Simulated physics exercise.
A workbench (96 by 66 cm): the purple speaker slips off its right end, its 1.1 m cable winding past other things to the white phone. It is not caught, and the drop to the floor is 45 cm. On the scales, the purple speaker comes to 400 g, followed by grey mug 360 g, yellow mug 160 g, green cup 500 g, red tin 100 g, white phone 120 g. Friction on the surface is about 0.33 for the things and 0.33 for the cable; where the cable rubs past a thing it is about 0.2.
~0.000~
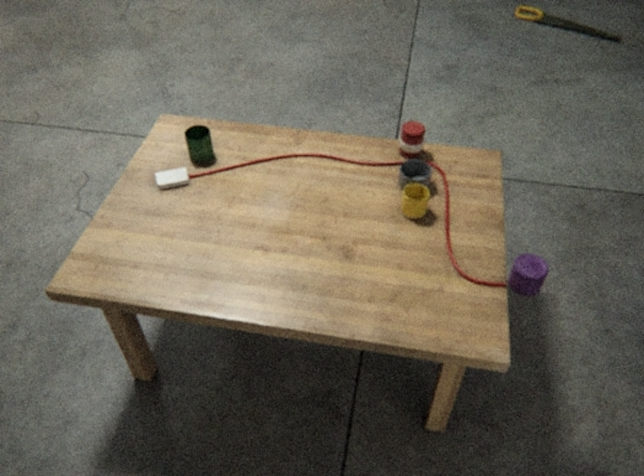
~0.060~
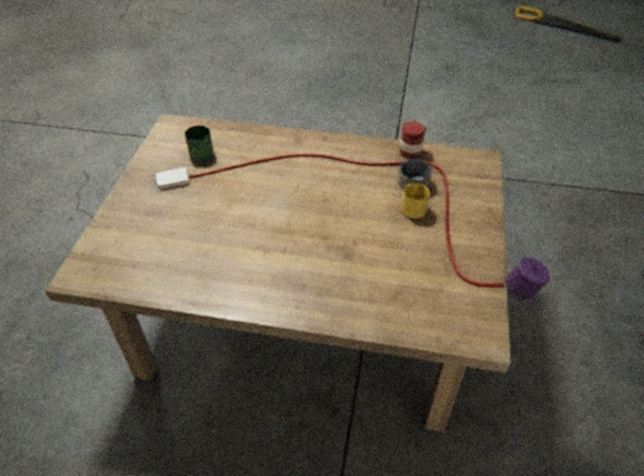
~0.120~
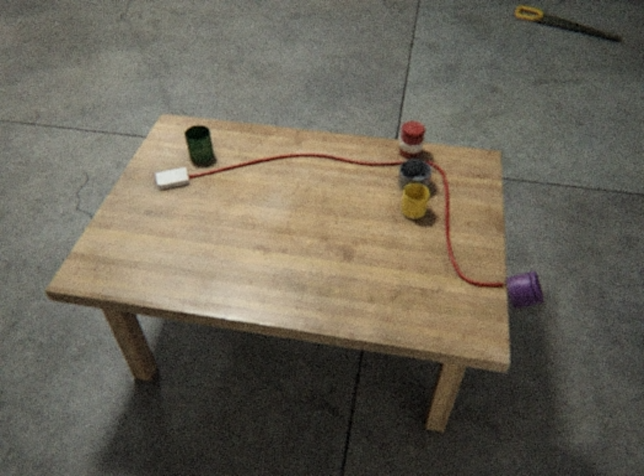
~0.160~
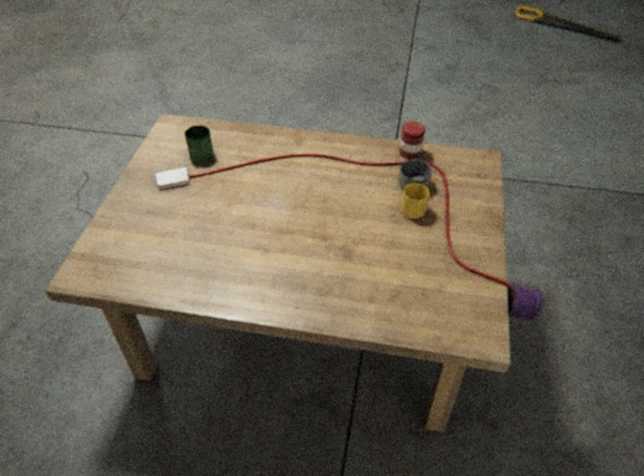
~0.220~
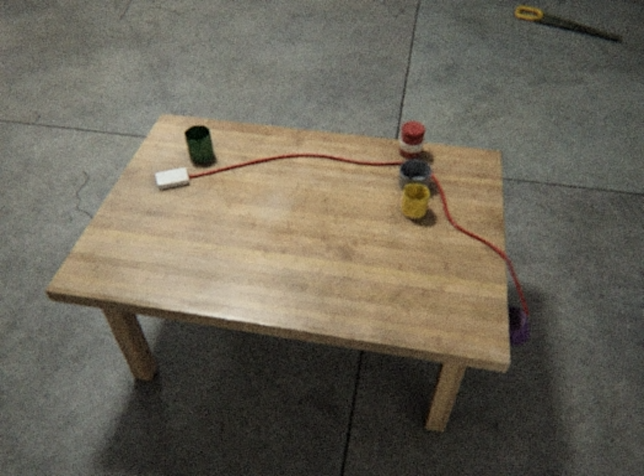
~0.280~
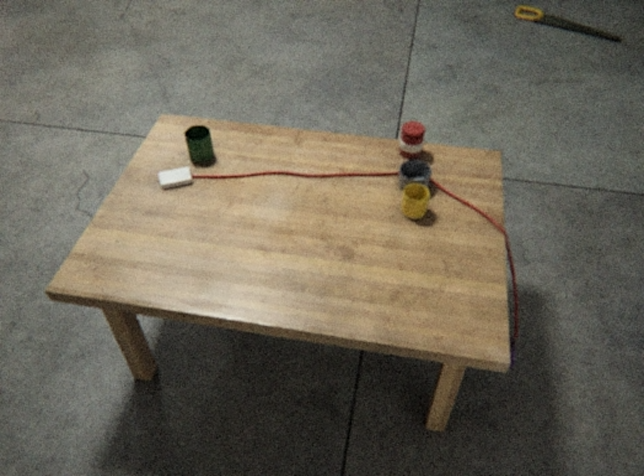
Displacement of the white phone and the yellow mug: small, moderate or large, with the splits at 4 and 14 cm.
White phone: Large, yellow mug: Small.
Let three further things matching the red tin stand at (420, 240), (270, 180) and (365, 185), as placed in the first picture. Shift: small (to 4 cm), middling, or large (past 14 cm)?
The first moves just a bit, the second a fair bit, and the third just a bit.
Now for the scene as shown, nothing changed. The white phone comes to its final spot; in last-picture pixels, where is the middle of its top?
You'll find it ending up somewhere near (423, 171).
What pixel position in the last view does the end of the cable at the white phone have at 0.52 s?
At about pixel (327, 178).
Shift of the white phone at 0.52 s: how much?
White phone: 35 cm.
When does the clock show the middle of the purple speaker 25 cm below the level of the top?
0.28 s.
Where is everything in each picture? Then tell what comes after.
Shows, white phone (172, 176); yellow mug (417, 192); cable runs through (458, 268) (447, 199) (316, 155) (232, 167), in the first picture.
Shows, purple speaker (531, 269); cable runs through (457, 268) (232, 167), in the second picture.
Shows, purple speaker (525, 290); cable runs through (457, 268) (232, 167), in the third picture.
Shows, purple speaker (521, 302); cable runs through (466, 267) (232, 167), in the fourth picture.
Shows, purple speaker (513, 326); cable runs through (511, 269) (232, 167), in the fifth picture.
Shows, white phone (175, 176); yellow mug (416, 192); cable runs through (485, 215) (324, 175) (236, 176), in the sixth picture.
After 0.5 s, the cable's tail end at (327, 178); white phone 35 cm off its start, yellow mug 2 cm off its start, purple speaker over the edge.
After 0.7 s, the cable's tail end at (413, 176); white phone 57 cm off its start, yellow mug 2 cm off its start, purple speaker over the edge.
After 1.0 s, the cable's tail end at (439, 174); white phone 63 cm off its start at (423, 171), yellow mug 2 cm off its start at (416, 197), purple speaker over the edge.
After 1.2 s, the cable's tail end at (439, 174); white phone 63 cm off its start, yellow mug 2 cm off its start, purple speaker over the edge.
After 2.4 s, the cable's tail end at (439, 174); white phone 63 cm off its start at (423, 171), yellow mug 2 cm off its start at (416, 197), purple speaker over the edge, grey mug 4 cm off its start at (414, 180).
